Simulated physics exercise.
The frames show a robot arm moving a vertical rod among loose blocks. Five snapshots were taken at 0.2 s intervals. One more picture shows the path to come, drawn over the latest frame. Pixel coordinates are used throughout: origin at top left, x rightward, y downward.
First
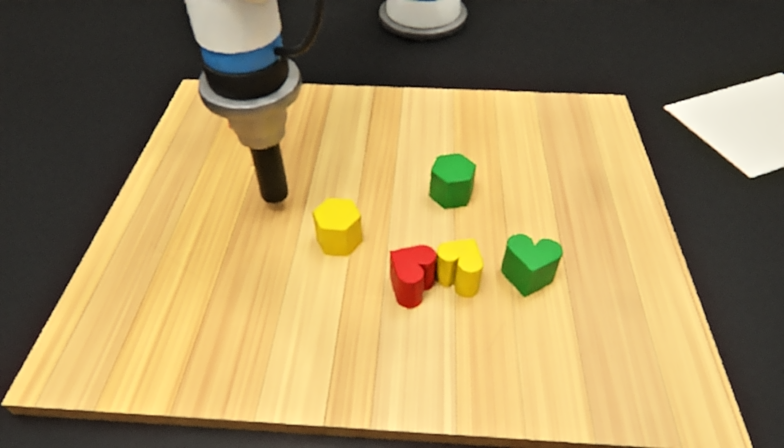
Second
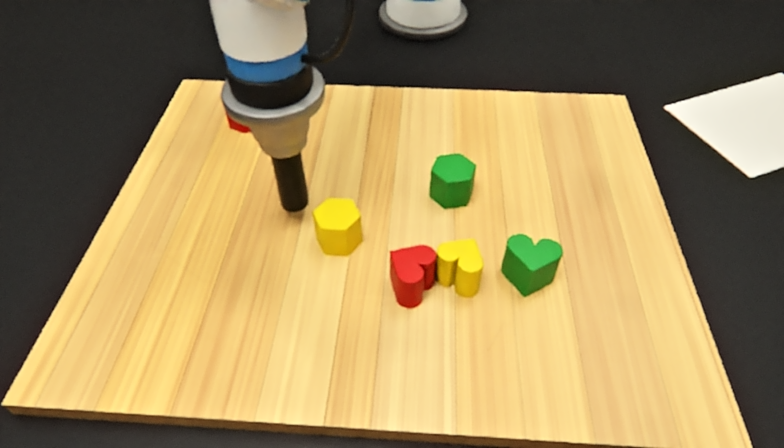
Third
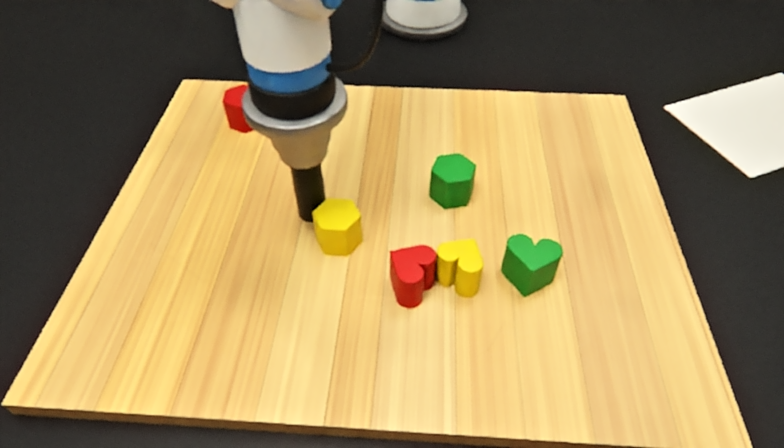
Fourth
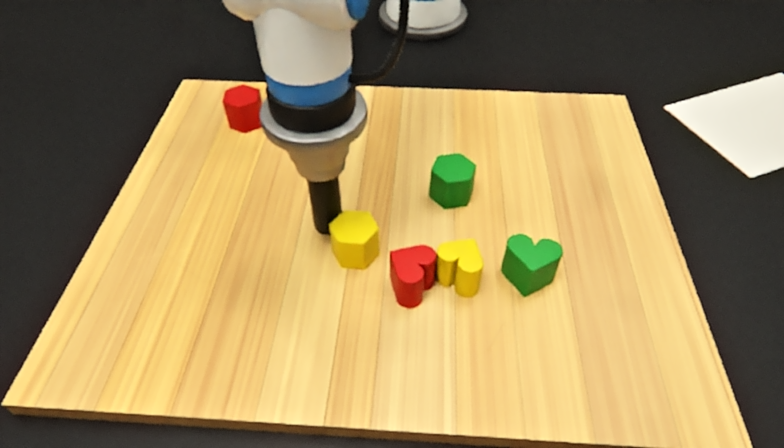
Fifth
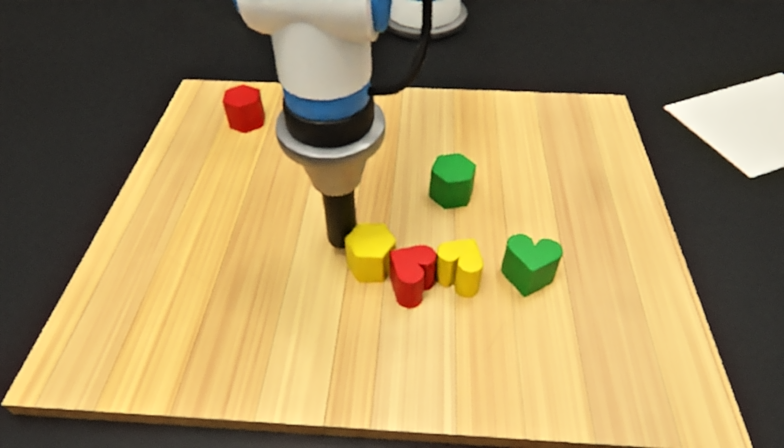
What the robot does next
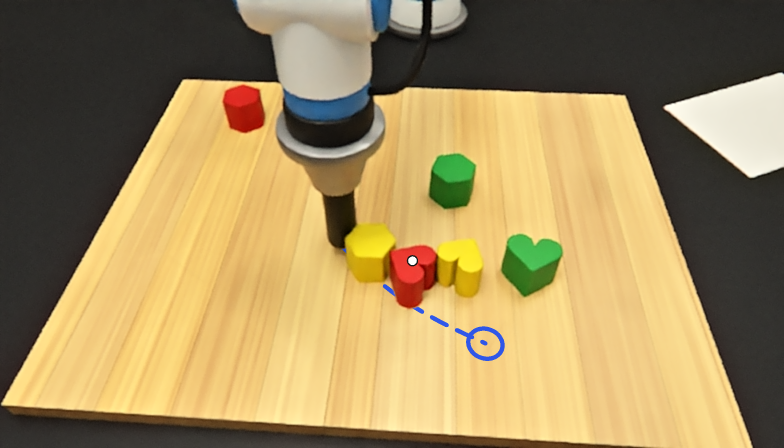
A robot arm moves its black rod right and pushes the yellow hexagon toward the red heart.
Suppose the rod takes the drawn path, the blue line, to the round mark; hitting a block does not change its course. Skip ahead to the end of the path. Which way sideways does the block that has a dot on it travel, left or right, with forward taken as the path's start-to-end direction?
Its sideways move is to the left.
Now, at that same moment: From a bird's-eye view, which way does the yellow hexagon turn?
Top view: Clockwise.
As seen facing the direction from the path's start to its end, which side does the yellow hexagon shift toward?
Moves right.
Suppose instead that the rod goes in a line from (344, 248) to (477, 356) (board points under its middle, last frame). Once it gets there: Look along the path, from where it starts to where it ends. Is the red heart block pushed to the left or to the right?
The red heart block is shifted sideways to the left, facing along the path from start to end.
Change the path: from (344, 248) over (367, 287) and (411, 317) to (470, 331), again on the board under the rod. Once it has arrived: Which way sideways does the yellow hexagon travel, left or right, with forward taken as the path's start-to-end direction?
To the right.
The drawn path runs from (344, 248) via (403, 299), ending at (485, 343); the dot is on the red heart block.
The first path, step by step. One third of the way, rod (381, 273); yellow hexagon (405, 282), turned 25° clockwise; red heart block (451, 286), turned 80° anticlockwise.
Two thirds of the way, rod (430, 306); yellow hexagon (446, 325), turned 50° clockwise; red heart block (480, 293), turned 95° anticlockwise.
At the end, rod (488, 334); yellow hexagon (464, 349), turned 85° clockwise; red heart block (513, 294), turned 125° anticlockwise; yellow heart block not moved.
